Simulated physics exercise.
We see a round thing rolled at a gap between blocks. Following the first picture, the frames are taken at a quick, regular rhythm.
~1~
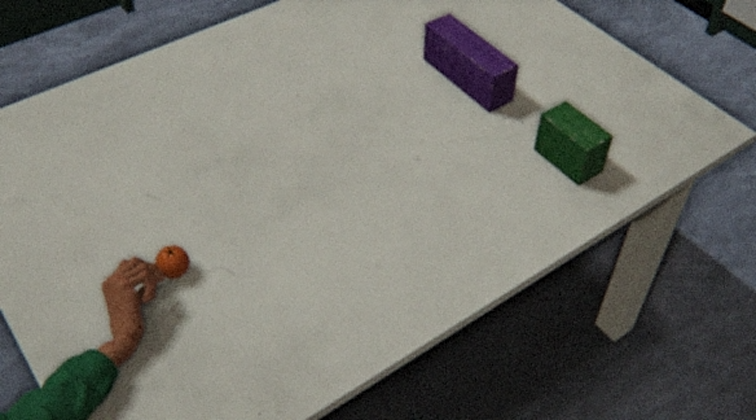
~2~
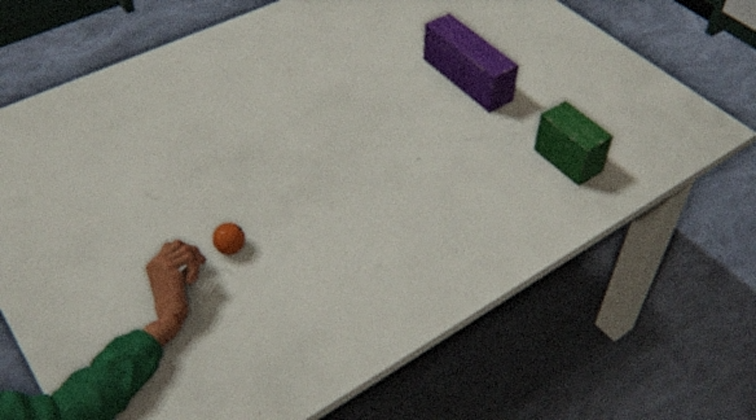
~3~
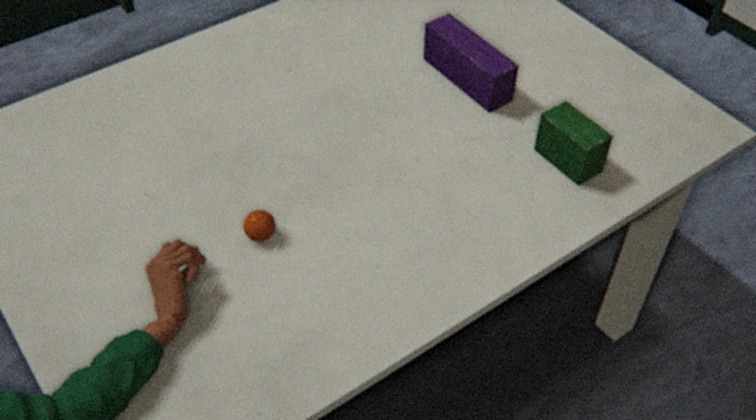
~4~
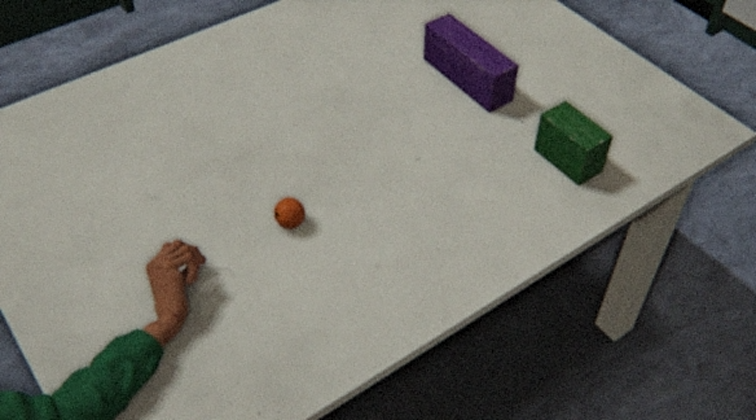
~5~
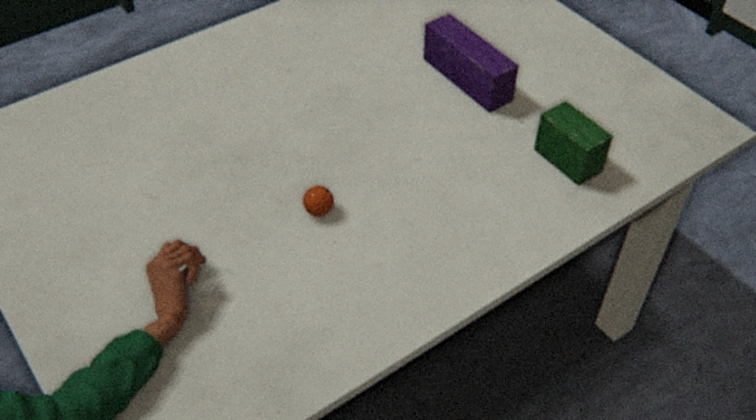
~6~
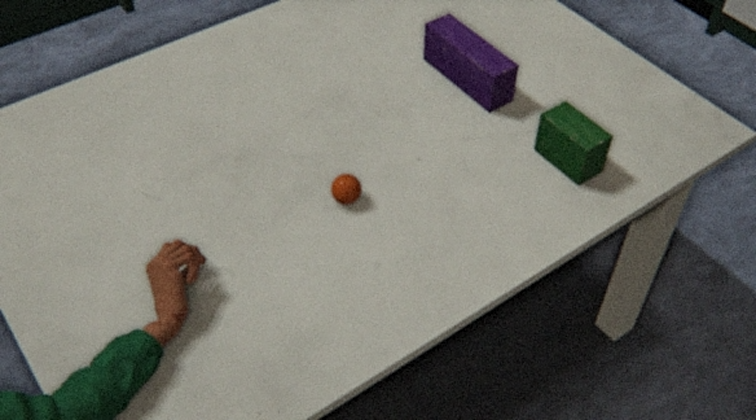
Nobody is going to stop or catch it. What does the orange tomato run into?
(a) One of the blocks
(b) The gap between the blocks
(b) The gap between the blocks.
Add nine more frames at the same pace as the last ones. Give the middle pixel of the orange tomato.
Its centre should be around (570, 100).
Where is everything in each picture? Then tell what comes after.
The first picture shows orange tomato (173, 262) under the hand; green block (572, 143).
The second picture shows orange tomato (229, 239); purple block (469, 62).
The third picture shows orange tomato (260, 226); green block (572, 143).
The fourth picture shows orange tomato (290, 213); purple block (469, 62).
The fifth picture shows orange tomato (318, 201); green block (572, 143).
The sixth picture shows orange tomato (347, 189); purple block (469, 62).
Then, 0.64 s after the last picture, orange tomato heading on near (701, 53).
By the end, the orange tomato passes through its gap.
